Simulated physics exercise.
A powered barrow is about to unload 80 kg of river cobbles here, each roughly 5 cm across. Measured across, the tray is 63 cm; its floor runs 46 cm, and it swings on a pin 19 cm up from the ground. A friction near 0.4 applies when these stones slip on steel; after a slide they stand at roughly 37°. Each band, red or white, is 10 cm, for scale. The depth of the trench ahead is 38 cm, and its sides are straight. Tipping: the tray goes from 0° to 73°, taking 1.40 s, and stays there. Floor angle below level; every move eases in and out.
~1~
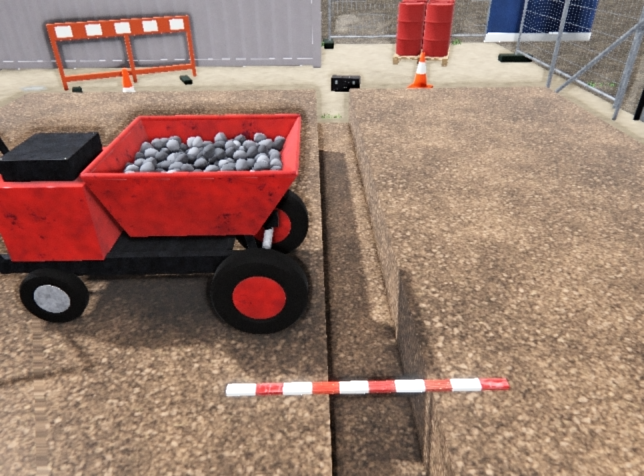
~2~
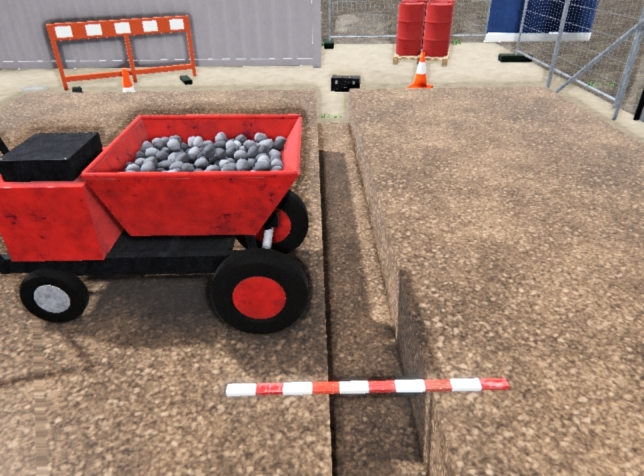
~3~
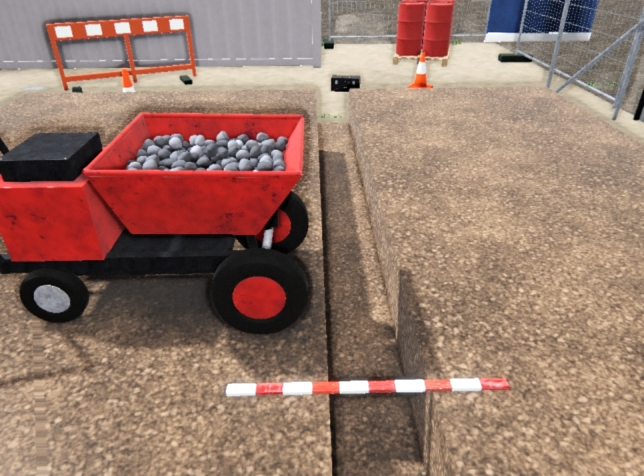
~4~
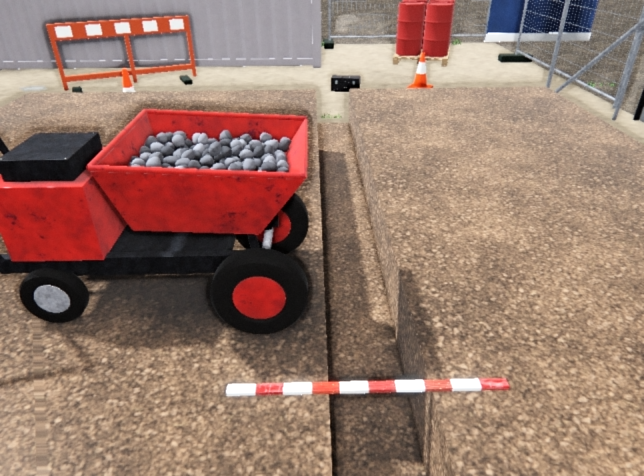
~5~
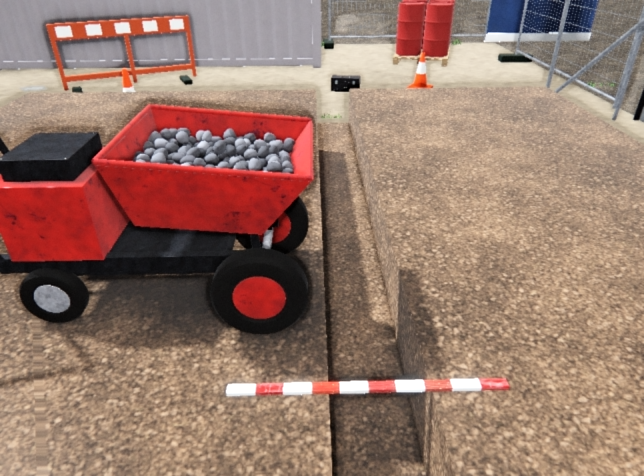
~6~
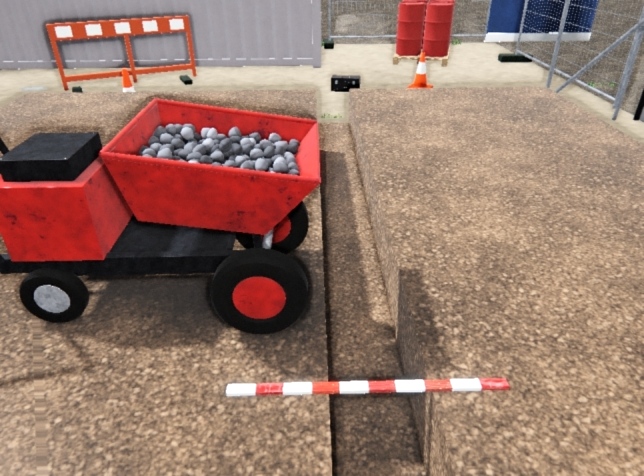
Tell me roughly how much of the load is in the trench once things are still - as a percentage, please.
I would put it at 44 %.
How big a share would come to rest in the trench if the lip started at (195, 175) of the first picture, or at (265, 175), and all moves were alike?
Close to 100 percent in the first case, 70 percent in the second.
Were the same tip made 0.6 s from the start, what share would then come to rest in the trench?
Roughly 30 per cent would.
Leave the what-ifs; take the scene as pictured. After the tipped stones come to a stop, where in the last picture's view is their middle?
Near (419, 282).
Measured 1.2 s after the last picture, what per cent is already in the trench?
About 5 per cent by then.
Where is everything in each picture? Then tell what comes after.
The first picture shows lip at (296, 174), floor tilted 0°, highest stones at (218, 152).
The second picture shows lip at (298, 174), floor tilted 0°, highest stones at (205, 150).
The third picture shows lip at (301, 175), floor tilted 2°, highest stones at (207, 149).
The fourth picture shows lip at (305, 176), floor tilted 3°, highest stones at (199, 148).
The fifth picture shows lip at (312, 179), floor tilted 6°, highest stones at (174, 141).
In the sixth picture, the tray is at 9°, its lip at (319, 182); the top of the load is at (173, 135).
Then, 0.7 s after the last picture the floor is at 62°, 100 % in the tray; the foremost stones are at (384, 241).
Then, 1.2 s after the last picture the floor is at 73°, 61 % in the tray, 4 % in the trench, 35 % past the trench; the foremost stones are at (488, 282).
Then, 1.5 s after the last picture the floor is at 73°, 31 % in the tray, 12 % in the trench, 57 % past the trench; the foremost stones are at (551, 262).
Then, 3.5 s after the last picture the floor is at 73°, 0 % in the tray, 44 % in the trench, 56 % past the trench; the foremost stones are at (606, 271).
